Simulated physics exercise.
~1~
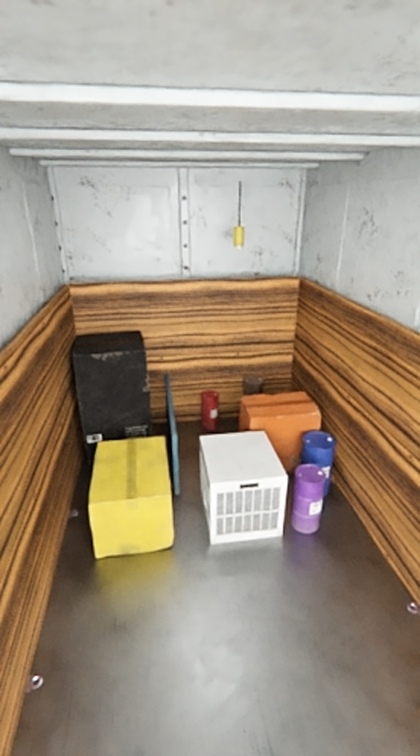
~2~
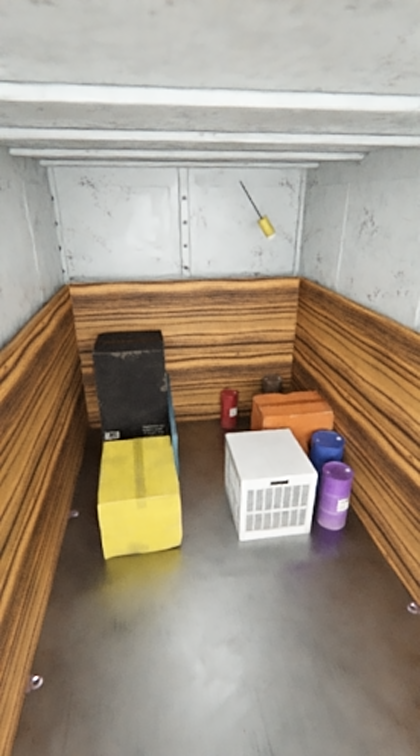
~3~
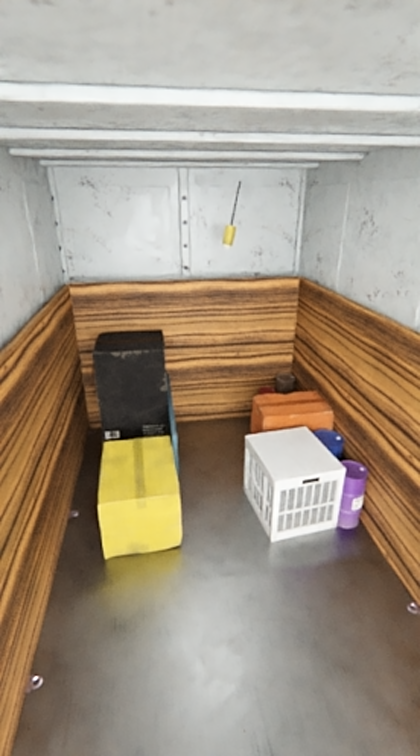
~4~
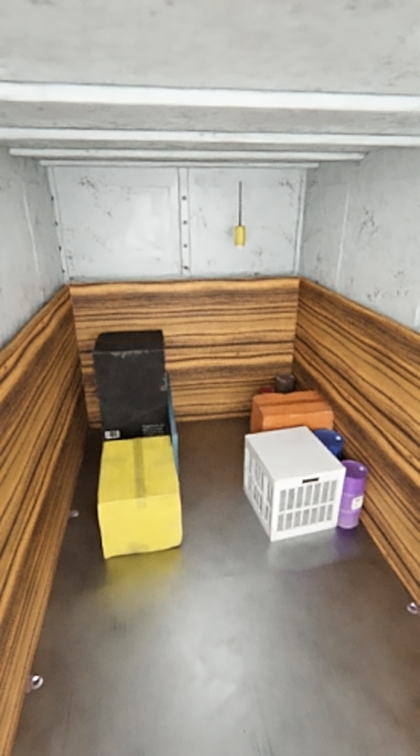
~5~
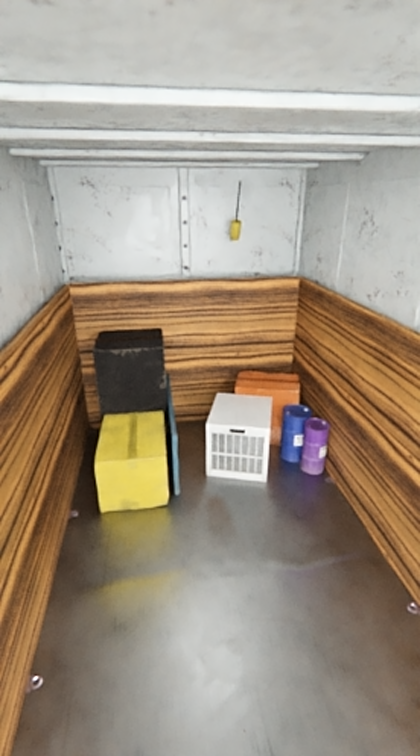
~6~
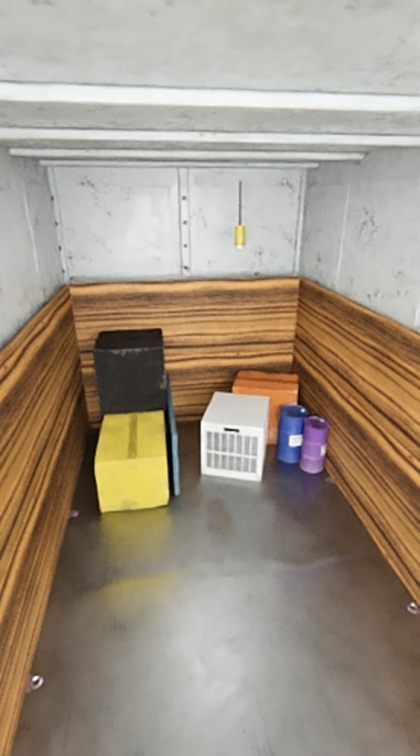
Loose boxes and canisters sliding right across a wood-panelled van bay, then shifting forward towards the bulkhead and settling still upright.
